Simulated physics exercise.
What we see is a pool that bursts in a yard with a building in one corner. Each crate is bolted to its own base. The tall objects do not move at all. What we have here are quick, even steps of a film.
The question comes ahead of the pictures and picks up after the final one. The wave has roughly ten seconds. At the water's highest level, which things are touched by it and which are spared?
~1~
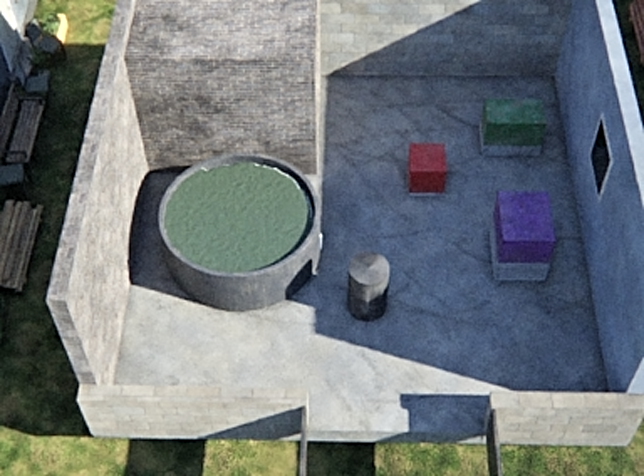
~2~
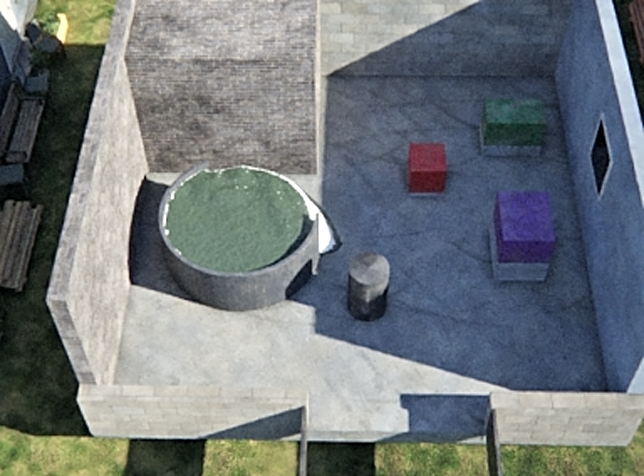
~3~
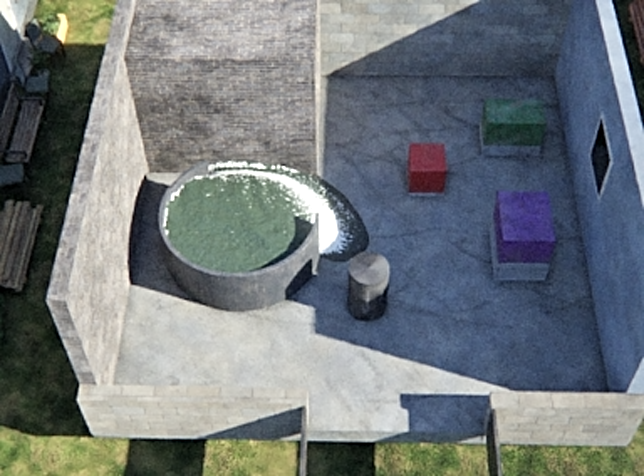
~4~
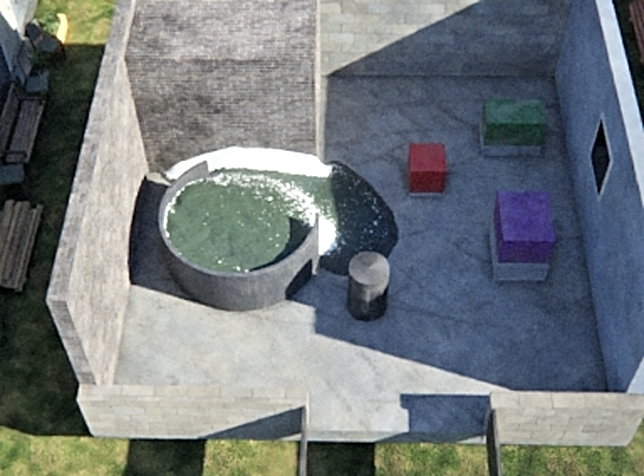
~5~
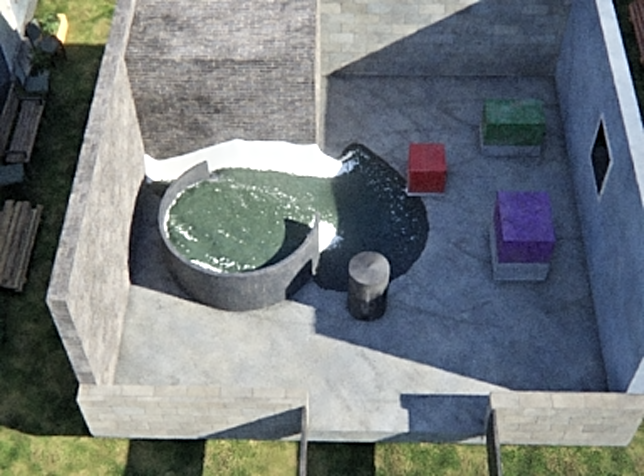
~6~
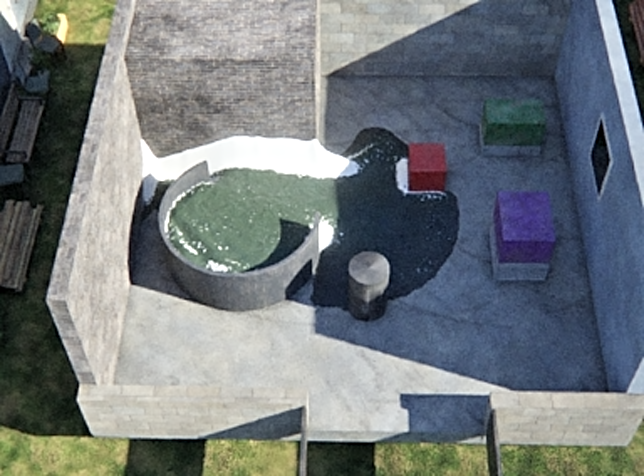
My prediction: The green crate will be wet. The red crate will be wet. The purple crate will not even get damp.
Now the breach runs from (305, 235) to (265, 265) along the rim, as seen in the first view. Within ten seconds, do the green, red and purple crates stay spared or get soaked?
In that case the green crate is never flooded, the red crate is flooded and the purple crate is never flooded.
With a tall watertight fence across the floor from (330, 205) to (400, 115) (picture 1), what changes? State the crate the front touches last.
It's the green one.
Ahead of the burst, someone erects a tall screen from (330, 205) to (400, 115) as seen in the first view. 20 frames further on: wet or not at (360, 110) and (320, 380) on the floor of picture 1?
As listed: Awash, clear.
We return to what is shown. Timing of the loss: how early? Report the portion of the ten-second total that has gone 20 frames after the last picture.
Near 5 %.
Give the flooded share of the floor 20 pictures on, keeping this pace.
I reckon 85 per cent or so.
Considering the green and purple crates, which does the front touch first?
It's the purple crate.
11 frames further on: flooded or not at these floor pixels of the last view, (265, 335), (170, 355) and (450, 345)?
First spot clear, second spot swamped, third spot clear.
A moment on, water covers 45 % of the floor; the green crate water round its plinth, the red crate water round its plinth, the purple crate water round its plinth.
Next, water covers 55 % of the floor; the green crate water round its plinth, the red crate water round its plinth, the purple crate water round its plinth.
Then, water covers 85 % of the floor; the green crate water round its plinth, the red crate water round its plinth, the purple crate water round its plinth.
Later, water covers 95 % of the floor; the green crate water round its plinth, the red crate water round its plinth, the purple crate water round its plinth.
In the end, water covers 100 % of the floor; the green crate was topped, the red crate was topped, the purple crate stayed above the water.
